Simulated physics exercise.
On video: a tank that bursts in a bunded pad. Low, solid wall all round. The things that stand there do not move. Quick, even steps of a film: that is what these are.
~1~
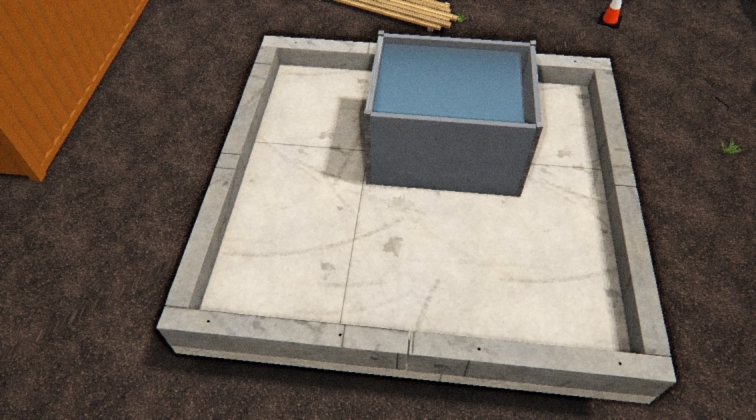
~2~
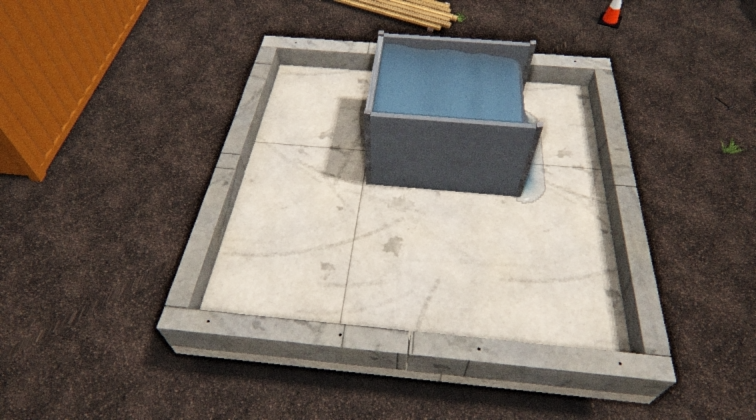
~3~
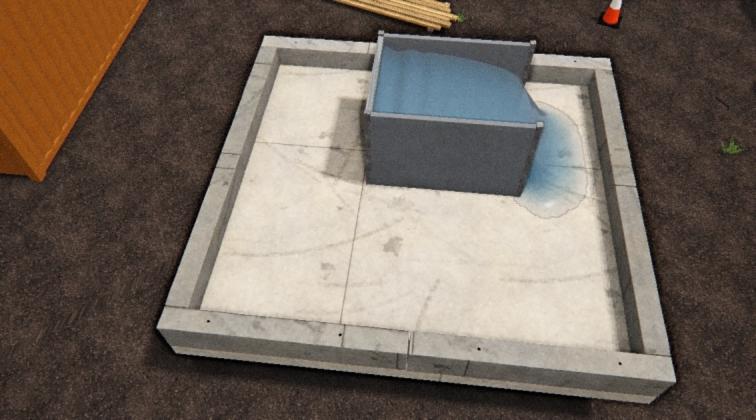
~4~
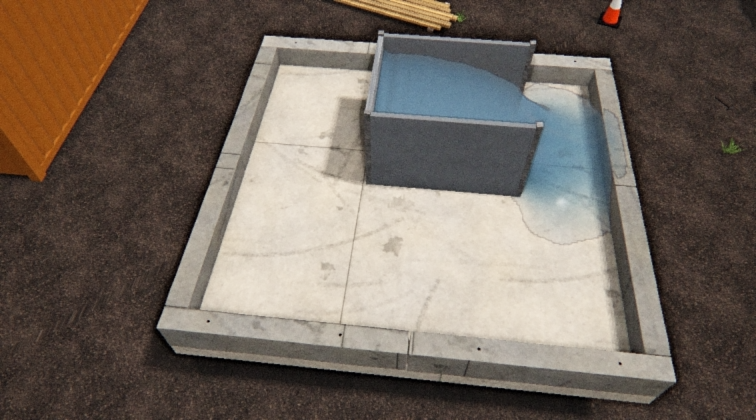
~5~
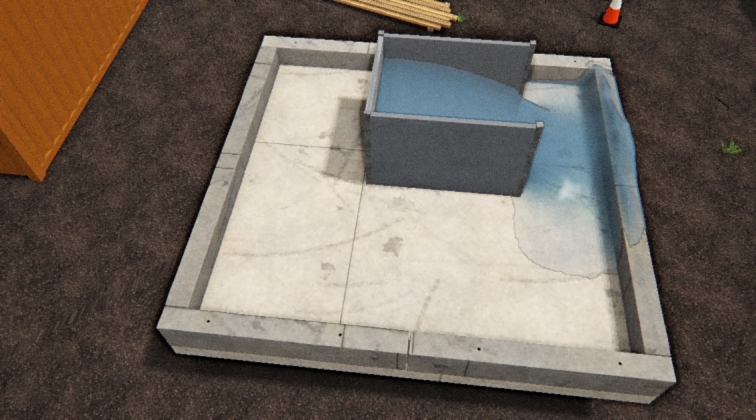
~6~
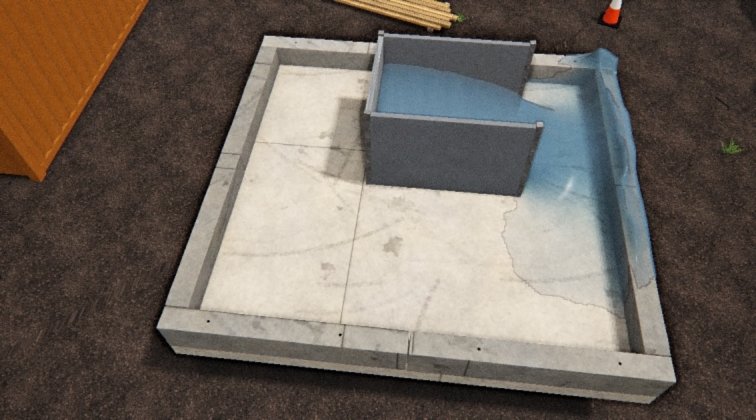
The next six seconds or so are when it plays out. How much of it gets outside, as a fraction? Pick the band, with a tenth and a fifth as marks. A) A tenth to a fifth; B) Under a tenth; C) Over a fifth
Over a fifth.
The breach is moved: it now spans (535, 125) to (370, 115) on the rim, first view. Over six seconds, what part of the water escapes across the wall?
Estimate: 16 %.
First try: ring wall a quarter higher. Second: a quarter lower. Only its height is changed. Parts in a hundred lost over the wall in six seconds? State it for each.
Roughly 18 per cent, then roughly 44 per cent.
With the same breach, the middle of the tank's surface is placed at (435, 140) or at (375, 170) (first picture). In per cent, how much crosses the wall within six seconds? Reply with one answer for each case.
Case one gives roughly 26 percent; case two gives roughly 20 percent.
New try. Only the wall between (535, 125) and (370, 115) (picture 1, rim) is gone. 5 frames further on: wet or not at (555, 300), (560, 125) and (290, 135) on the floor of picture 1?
Soaked, spared, spared.
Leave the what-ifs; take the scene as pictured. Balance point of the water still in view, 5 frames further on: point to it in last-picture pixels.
At about (503, 163).
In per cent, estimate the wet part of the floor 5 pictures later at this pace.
It comes to 30 per cent.
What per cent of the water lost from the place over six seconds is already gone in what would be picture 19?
By then, close to 100 % of it.
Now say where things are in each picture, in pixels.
In the first frame, still water in the water tank at (454, 83).
In the second frame, the front is at a hidden place, out from the gap at (519, 134).
In the third frame, water pours out at (519, 134) and has run to (558, 210).
In the fourth frame, the front is at (589, 105), out from the gap at (518, 138).
In the fifth frame, water pours out at (517, 139) and has run to (615, 268).
In the sixth frame, the front is at (621, 308), out from the gap at (517, 140).
A moment on, water covers 25 % of the floor; the low wall has let 11 % over.
Next, water covers 30 % of the floor; the low wall has let 19 % over.
Then, water covers 60 % of the floor; the low wall has let 31 % over.
Later, water covers 75 % of the floor; the low wall has let 31 % over.
In the end, water covers 80 % of the floor; the low wall has let 31 % over.
